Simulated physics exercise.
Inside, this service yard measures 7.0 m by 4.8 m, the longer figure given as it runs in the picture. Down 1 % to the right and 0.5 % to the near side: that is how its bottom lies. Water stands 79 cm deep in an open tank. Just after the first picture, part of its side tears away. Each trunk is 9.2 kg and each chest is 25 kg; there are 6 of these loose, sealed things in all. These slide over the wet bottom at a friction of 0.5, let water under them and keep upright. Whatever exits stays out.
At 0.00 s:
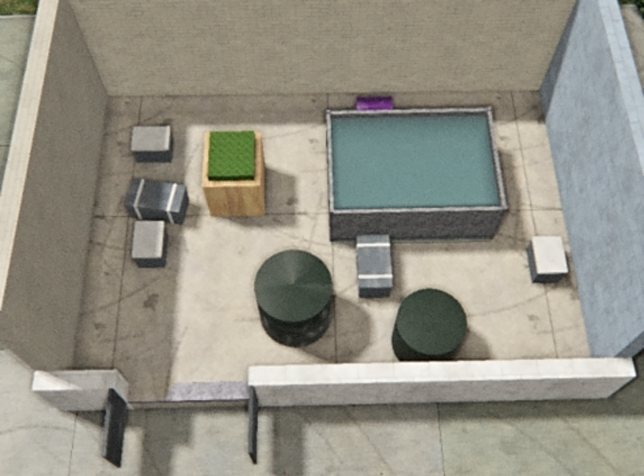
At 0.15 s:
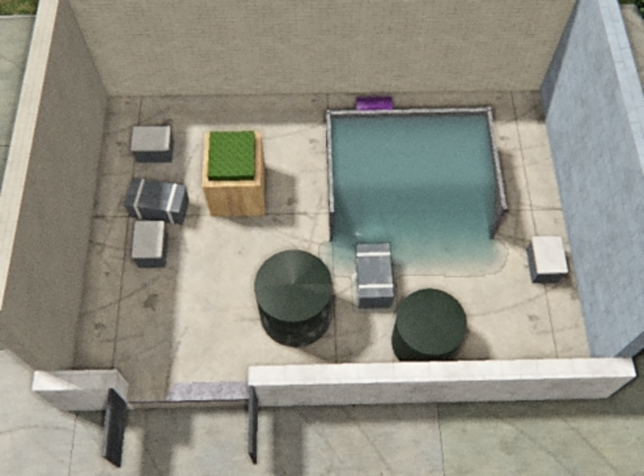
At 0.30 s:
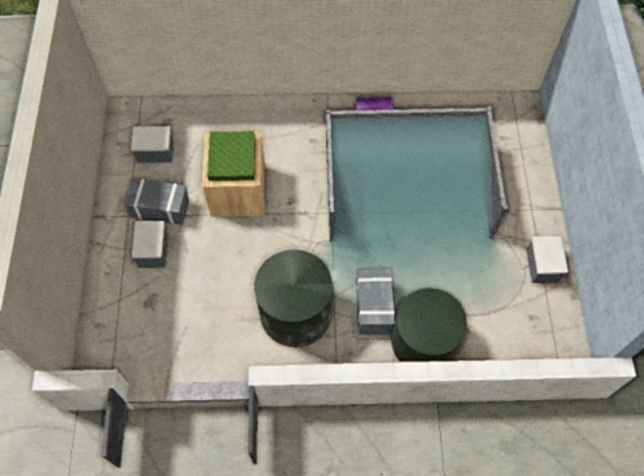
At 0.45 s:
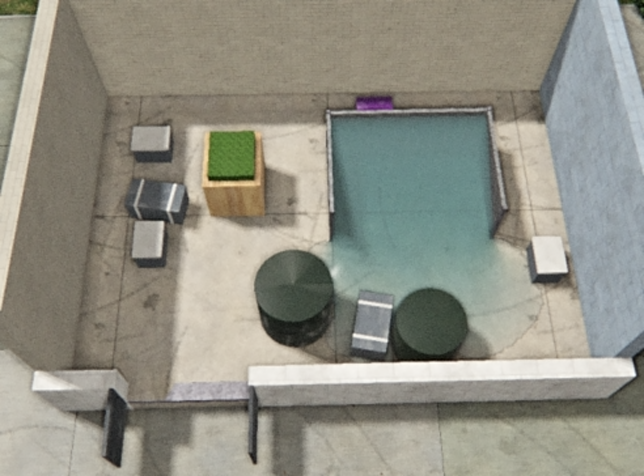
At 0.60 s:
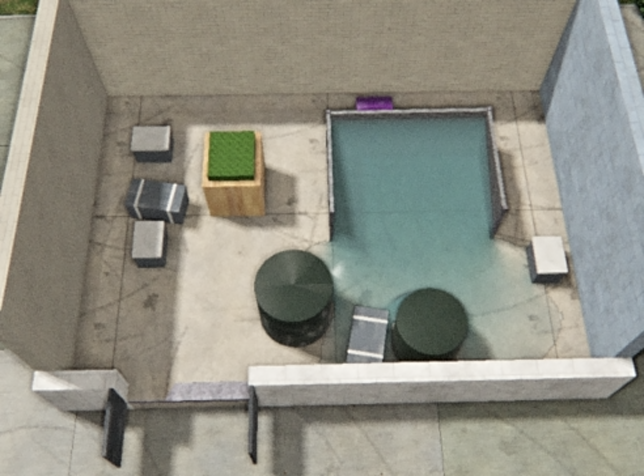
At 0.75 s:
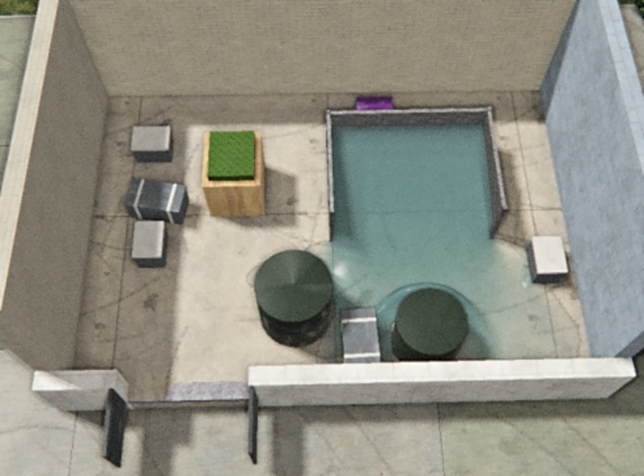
In a walled yard, the near side of a raised water tank gave way and water spread across the ground, pushing a gray banded chest toward the near wall, between two dark green round objects.
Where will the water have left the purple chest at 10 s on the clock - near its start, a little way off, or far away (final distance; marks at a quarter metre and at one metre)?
Far away.
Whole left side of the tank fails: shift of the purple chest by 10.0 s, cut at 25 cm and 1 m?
The purple chest simply stays where it is.
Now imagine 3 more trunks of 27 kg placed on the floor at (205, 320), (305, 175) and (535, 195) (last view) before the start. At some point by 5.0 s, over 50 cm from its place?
Order as asked - farther, not as far, farther.
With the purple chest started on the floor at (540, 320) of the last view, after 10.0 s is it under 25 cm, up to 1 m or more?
By that time it is swept a long way.
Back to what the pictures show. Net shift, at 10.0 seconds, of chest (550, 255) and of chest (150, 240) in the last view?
Respectively: 450 cm / 10 cm.
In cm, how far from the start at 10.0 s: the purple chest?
I'd say close to 200 centimetres.
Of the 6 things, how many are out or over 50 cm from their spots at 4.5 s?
I count 3.
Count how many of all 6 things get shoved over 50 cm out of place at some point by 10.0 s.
Counting them up, I find 5.
After 2.0 s the purple chest is near (374, 107), 0.0 m from its start, aground; 0 of 6 are out; 1 afloat.
After 4.5 s the purple chest is near (365, 108), 0.1 m from its start, aground; 0 of 6 are out; 2 afloat.
After 7.0 s the purple chest is near (256, 121), 1.8 m from its start, aground; 0 of 6 are out; 2 afloat.
After 10.0 s the purple chest is near (239, 118), 2.1 m from its start, aground; 0 of 6 are out; 2 afloat.
